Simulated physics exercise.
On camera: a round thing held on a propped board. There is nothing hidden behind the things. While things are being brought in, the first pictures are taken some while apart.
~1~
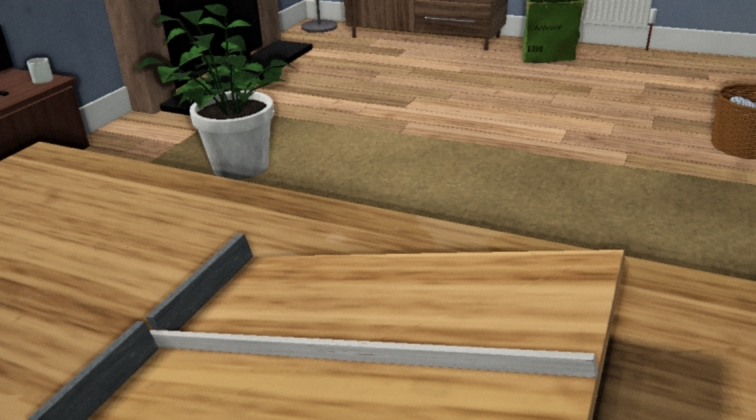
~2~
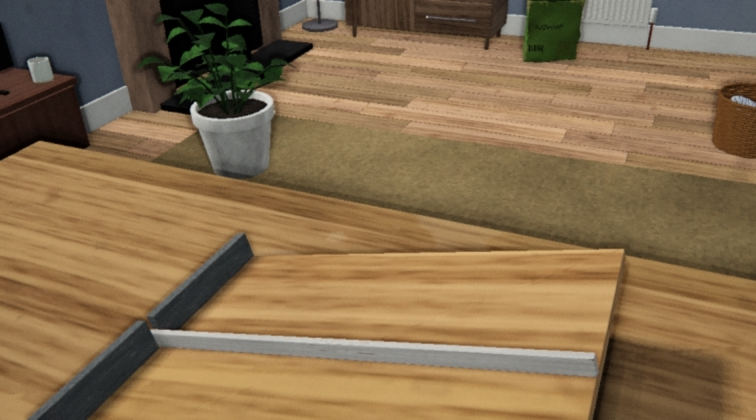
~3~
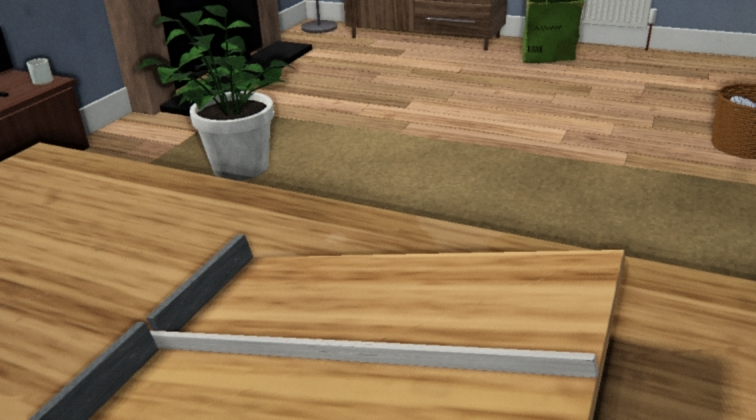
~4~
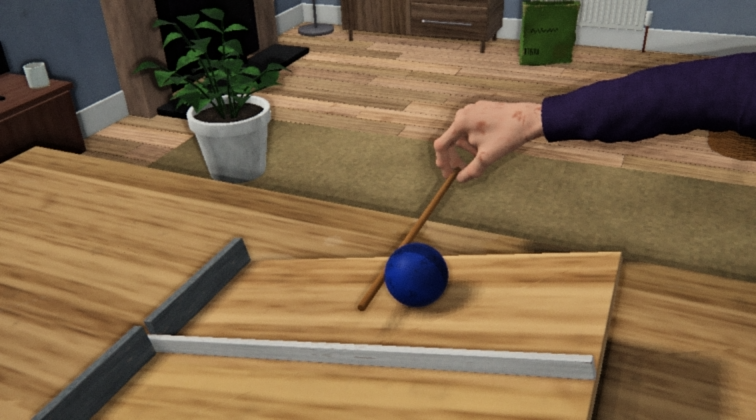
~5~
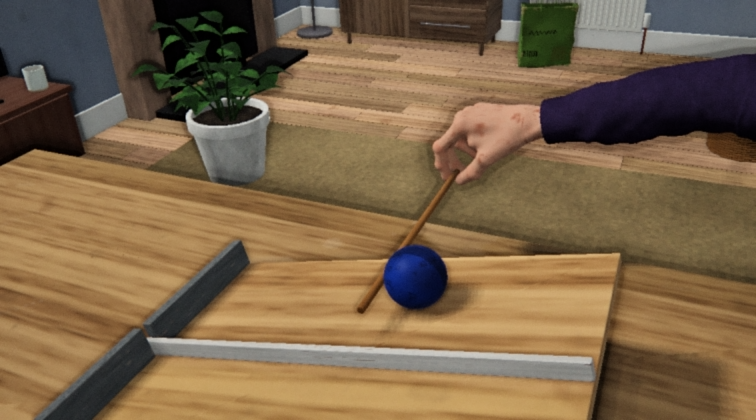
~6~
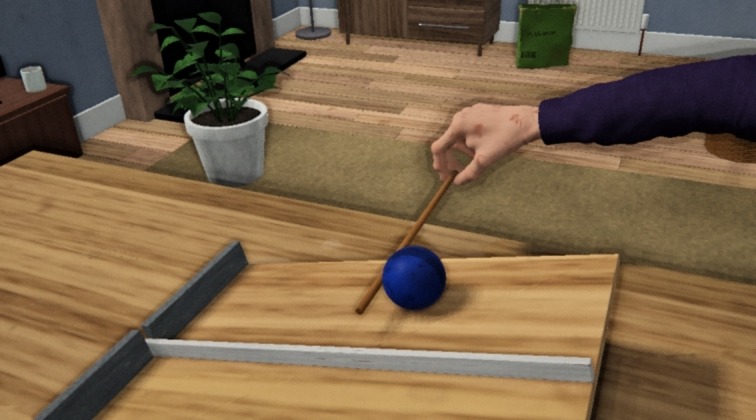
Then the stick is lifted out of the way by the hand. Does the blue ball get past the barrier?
It fails to get over.
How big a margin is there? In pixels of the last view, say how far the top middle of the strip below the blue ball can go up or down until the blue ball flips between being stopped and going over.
12 pixels, down.
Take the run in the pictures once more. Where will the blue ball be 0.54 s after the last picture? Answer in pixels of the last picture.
(251, 281).
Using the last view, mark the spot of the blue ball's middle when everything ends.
It ends up close to (220, 281).
Then, 0.32 s on from there, blue ball rolling on the board near (358, 280).
Then, 0.54 s on from there, blue ball rolling on the board near (252, 281).
In the end, the blue ball gets caught, near (220, 281).
